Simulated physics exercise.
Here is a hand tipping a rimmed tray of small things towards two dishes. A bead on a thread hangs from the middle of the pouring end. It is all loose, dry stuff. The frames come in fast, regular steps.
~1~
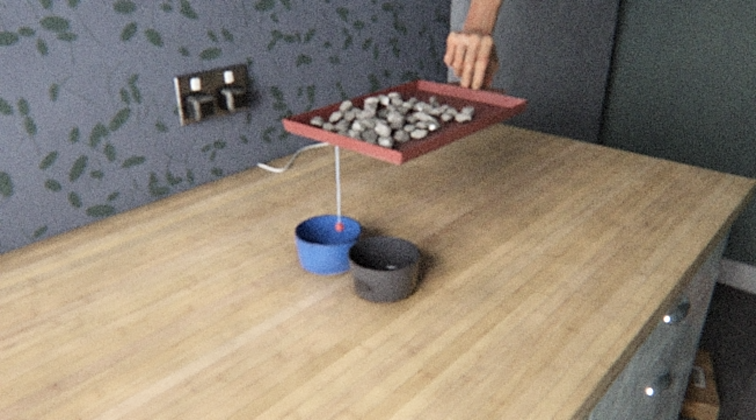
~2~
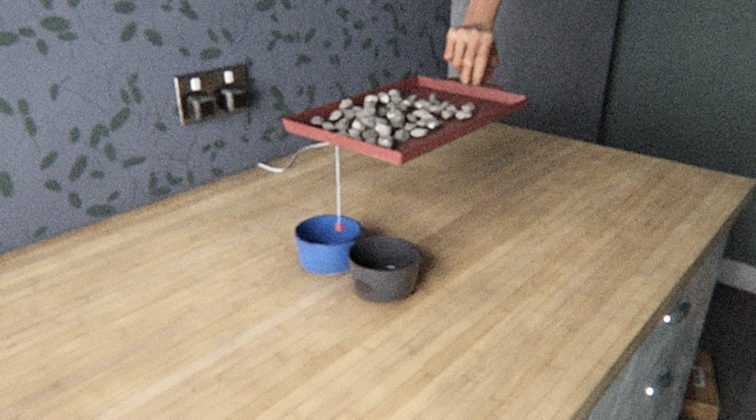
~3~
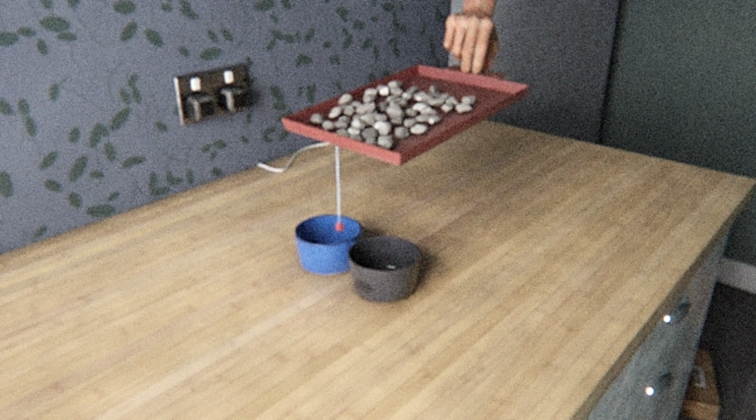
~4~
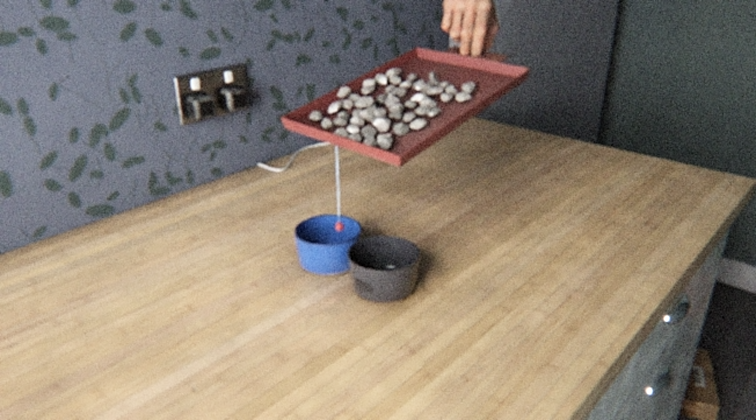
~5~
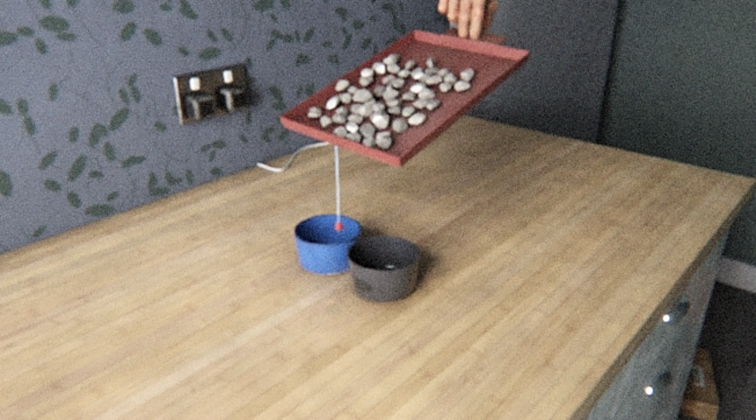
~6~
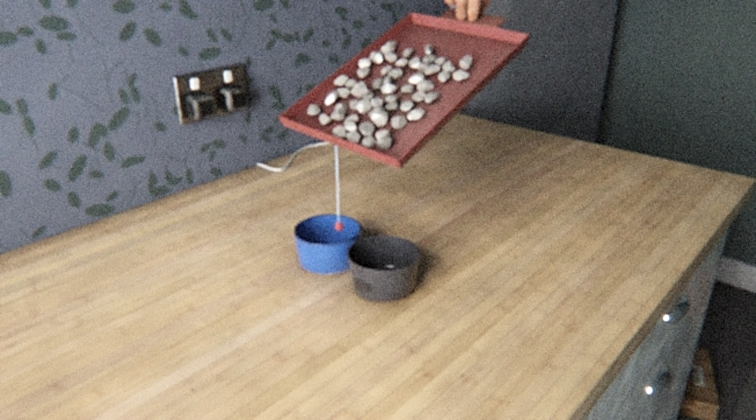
A hand raising the far end of a red tray of grey pebbles, tilting it above blue and black dishes on a wooden counter.
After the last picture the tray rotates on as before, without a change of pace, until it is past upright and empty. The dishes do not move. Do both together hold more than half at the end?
In the dishes lies less than half of it.
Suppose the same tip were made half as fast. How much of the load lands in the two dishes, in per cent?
It comes to 10 per cent or so.
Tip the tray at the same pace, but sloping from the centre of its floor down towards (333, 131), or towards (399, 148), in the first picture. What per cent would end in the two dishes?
Roughly 20 per cent, and 60 per cent.
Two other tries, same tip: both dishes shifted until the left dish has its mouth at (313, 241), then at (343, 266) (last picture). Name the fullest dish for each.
In turn: The right one; the left-hand dish.
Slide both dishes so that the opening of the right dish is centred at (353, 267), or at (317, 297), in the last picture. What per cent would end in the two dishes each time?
In turn 80 and 0 in a hundred.
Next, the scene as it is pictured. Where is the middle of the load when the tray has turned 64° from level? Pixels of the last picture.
Close to (344, 123).
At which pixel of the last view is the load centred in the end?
Around (312, 303).
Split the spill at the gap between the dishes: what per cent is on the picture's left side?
About 80 per cent.
Soon, tray tipped steeply; nearly all on the tray; a stray few in the air.
A while on, tray tipped past a quarter turn; about a quarter on the tray; a stray few in the right dish; about half outside both; about a quarter in the air.
Towards the end, tray tipped past a quarter turn; a small part in the right dish; most outside both.
Finally, tray tipped past a quarter turn; a small part in the right dish; none in the left dish; most outside both.
